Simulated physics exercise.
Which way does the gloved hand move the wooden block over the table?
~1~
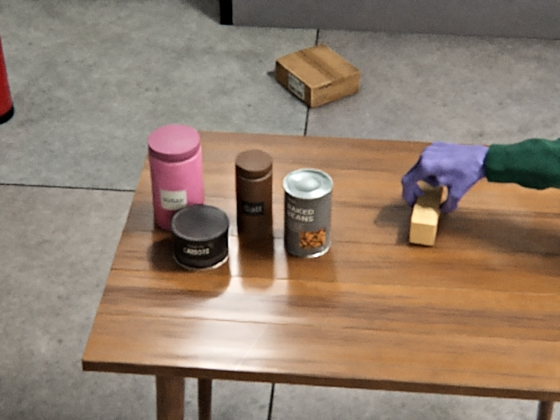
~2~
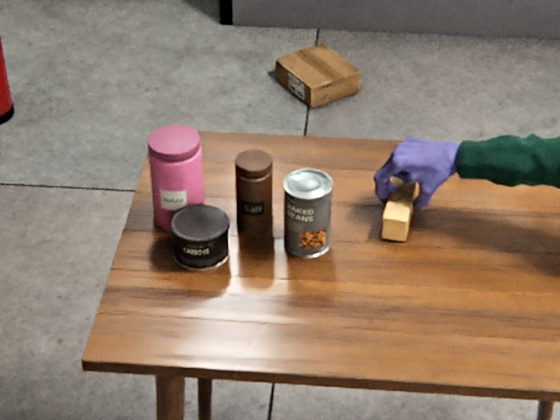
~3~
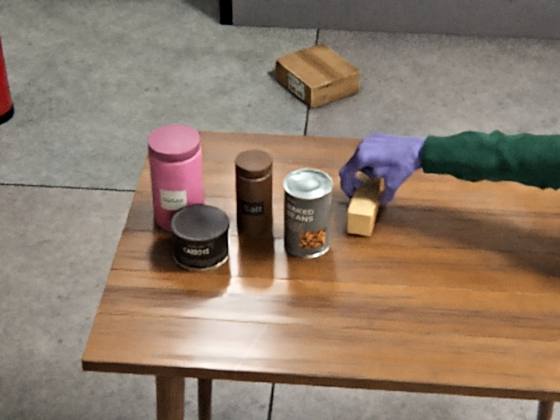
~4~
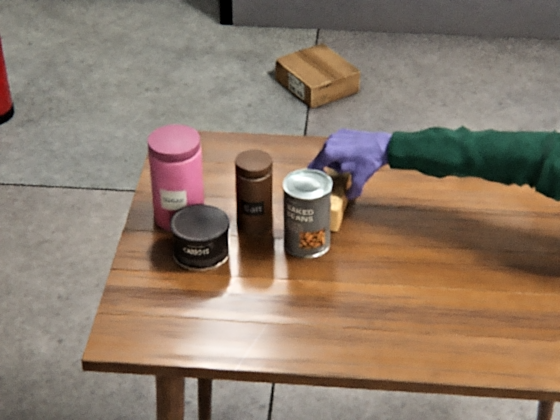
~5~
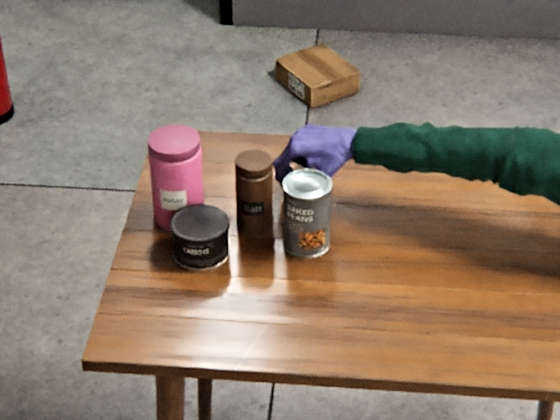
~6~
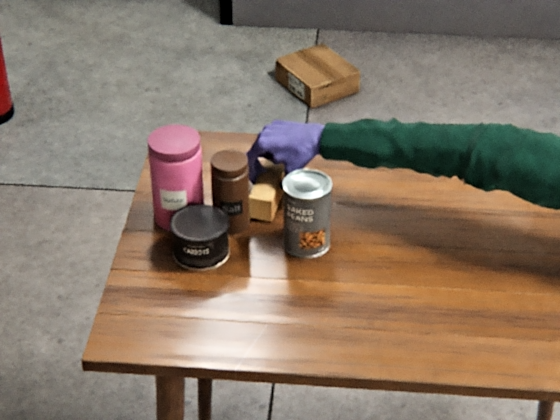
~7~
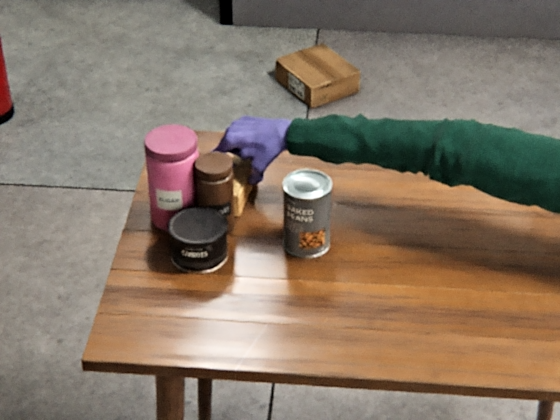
The hand moves the wooden block to the left, passing behind the grey tin and on into the brown jar.
A purple-gloved hand in a green sleeve slides a small wooden block leftward across a brown wooden table, seen from above at an angle on a grey floor where a cardboard box lies. On the table's left side stand a pink jar, a black tub in front of it, a brown jar and a grey tin. The block passes behind the grey tin without shifting it, then meets the brown jar and pushes it left. The brown jar ends upright, close by the pink jar and behind the black tub, with the hand still at the block.
